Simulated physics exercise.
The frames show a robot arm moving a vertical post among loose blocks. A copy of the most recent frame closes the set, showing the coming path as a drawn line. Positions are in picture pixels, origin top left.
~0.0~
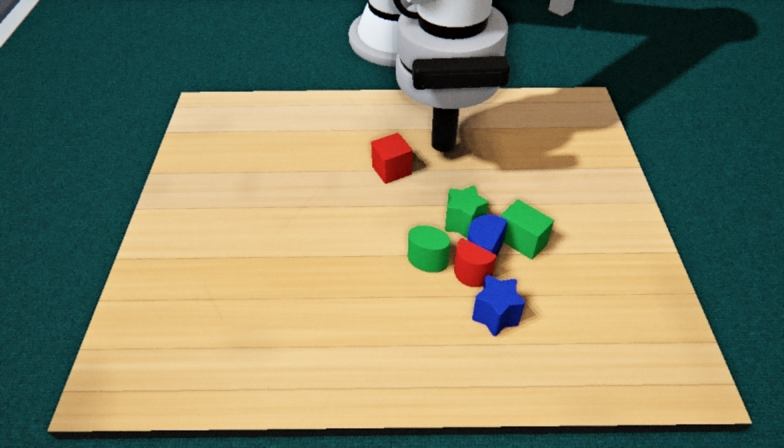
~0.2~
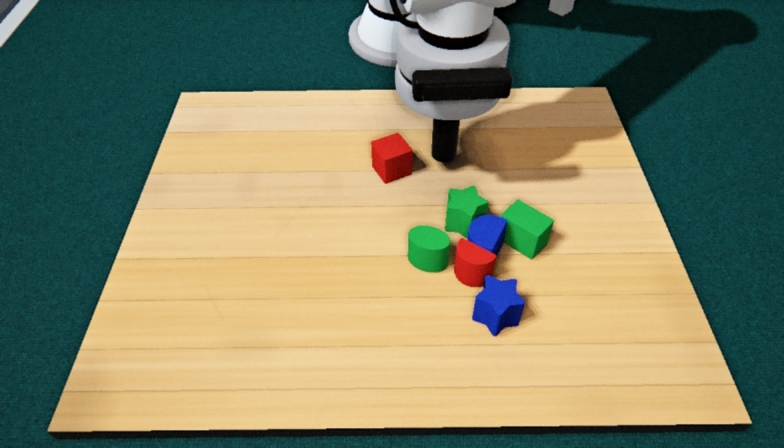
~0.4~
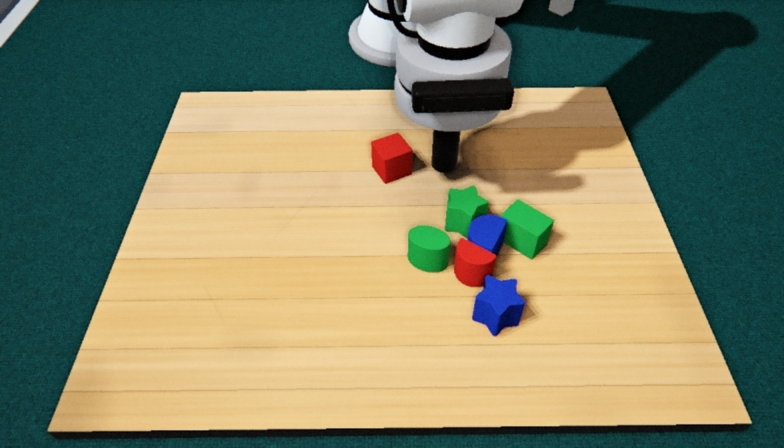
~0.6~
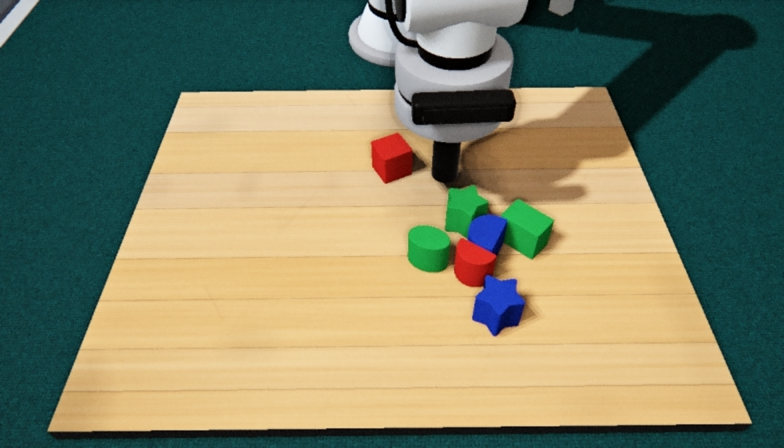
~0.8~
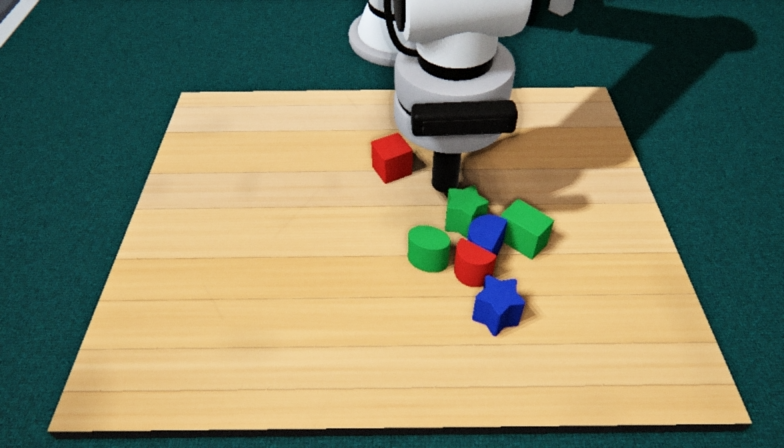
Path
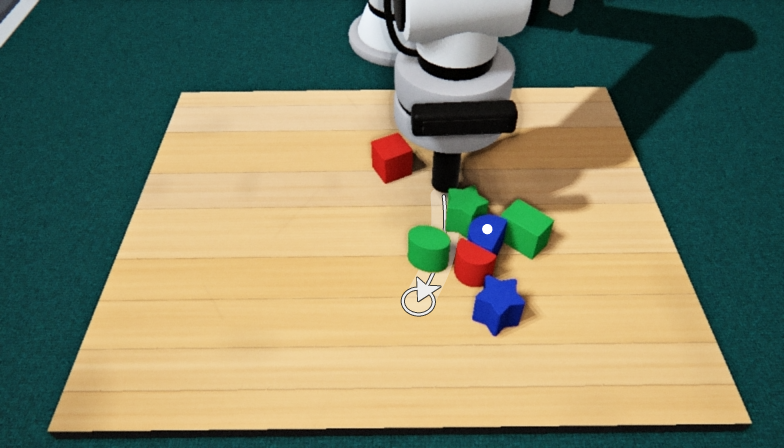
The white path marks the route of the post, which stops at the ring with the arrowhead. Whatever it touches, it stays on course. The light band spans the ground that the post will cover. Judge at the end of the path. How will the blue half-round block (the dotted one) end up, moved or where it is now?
At the end of the path, the blue half-round block has moved off its old spot.
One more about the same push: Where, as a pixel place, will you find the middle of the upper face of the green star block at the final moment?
It will likely be found at (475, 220).
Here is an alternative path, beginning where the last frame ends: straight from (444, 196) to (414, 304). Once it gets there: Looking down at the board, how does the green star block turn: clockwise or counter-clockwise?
Watching from overhead, you'd notice the green star block rotating counter-clockwise.
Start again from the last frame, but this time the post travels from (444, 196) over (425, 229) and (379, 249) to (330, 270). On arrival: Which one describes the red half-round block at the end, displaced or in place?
It keeps its spot.
The drawn path runs from (444, 196) over (442, 246) to (418, 301); the dot is on the blue half-round block.
The first path, step by step. One third of the way, post (446, 217); green star block (476, 213), turned 60° anticlockwise; blue half-round block (499, 235), turned 20° clockwise.
Two thirds of the way, post (438, 253); green oval block (415, 255), turned 35° clockwise; green star block (475, 220), turned 85° anticlockwise; blue half-round block (507, 238), turned 15° clockwise.
At the end, post (419, 290); green oval block (385, 282), turned 95° clockwise; green star block (475, 220), turned 85° anticlockwise; red half-round block not moved; blue half-round block (507, 238), turned 15° clockwise.
